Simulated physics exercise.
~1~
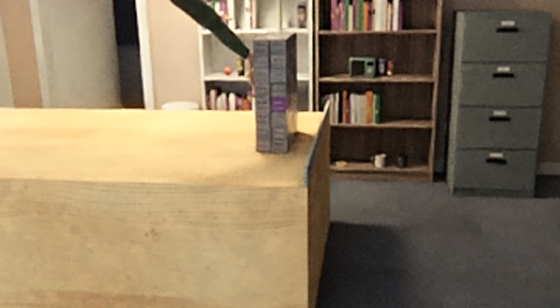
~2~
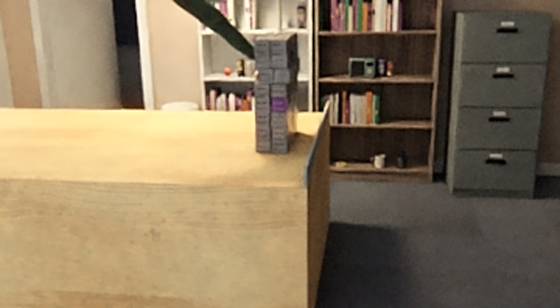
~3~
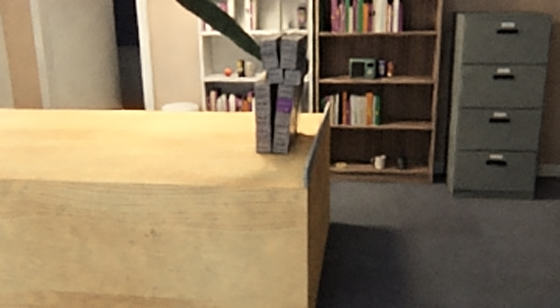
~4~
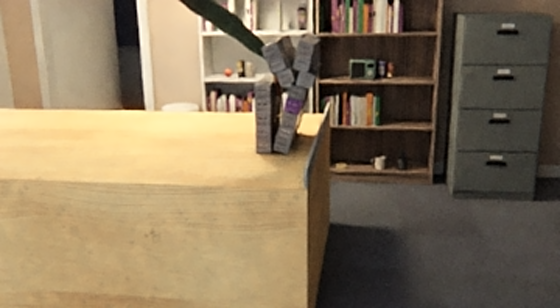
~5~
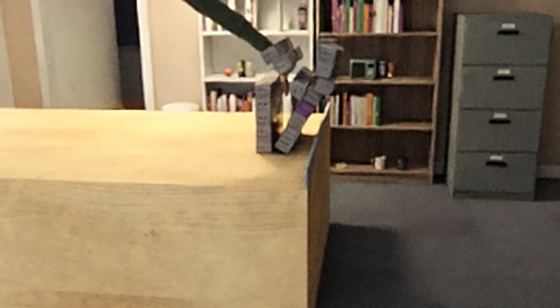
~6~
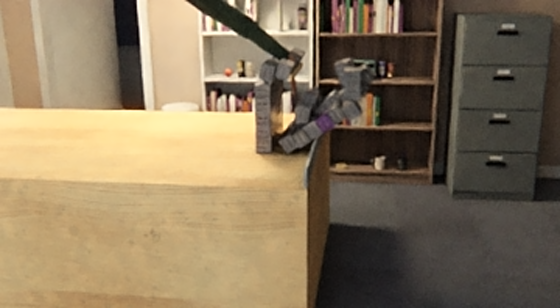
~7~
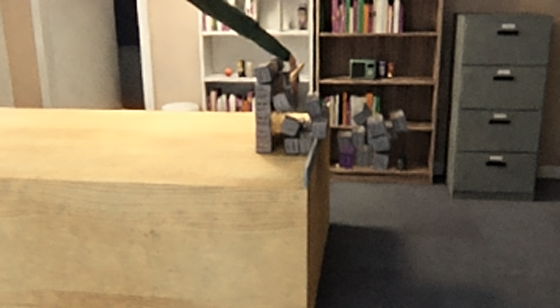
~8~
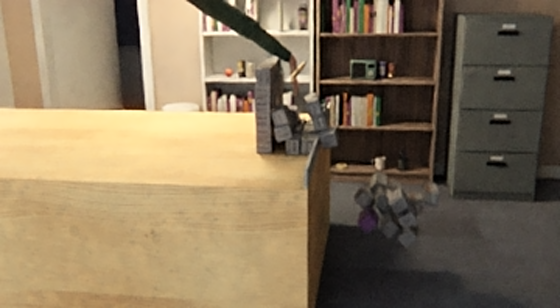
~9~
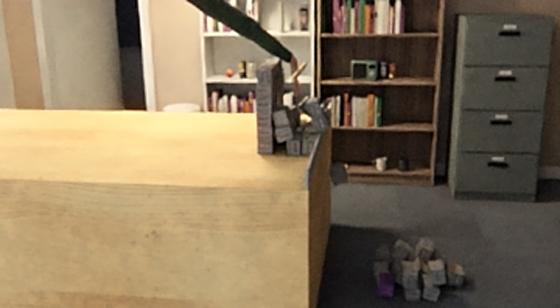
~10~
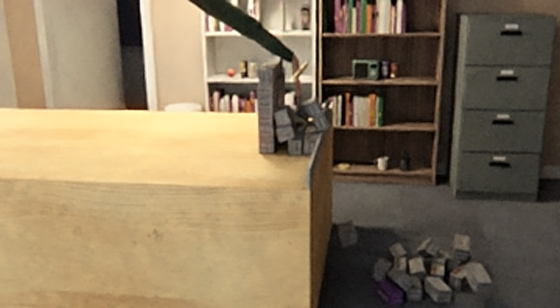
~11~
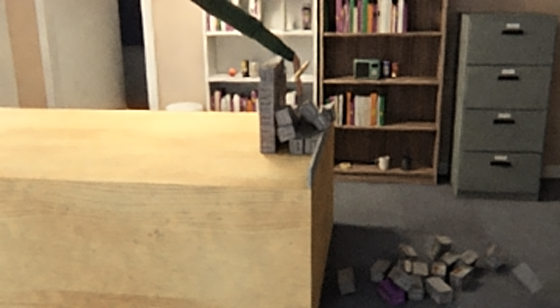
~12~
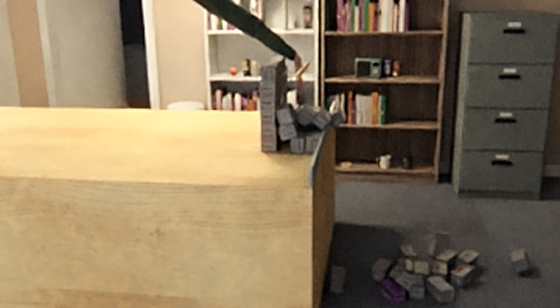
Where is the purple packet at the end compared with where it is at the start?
At the start the purple packet is in the stack near the right end of the bench. At the end it lies on the dark floor to the right of the bench, among the other fallen packets.
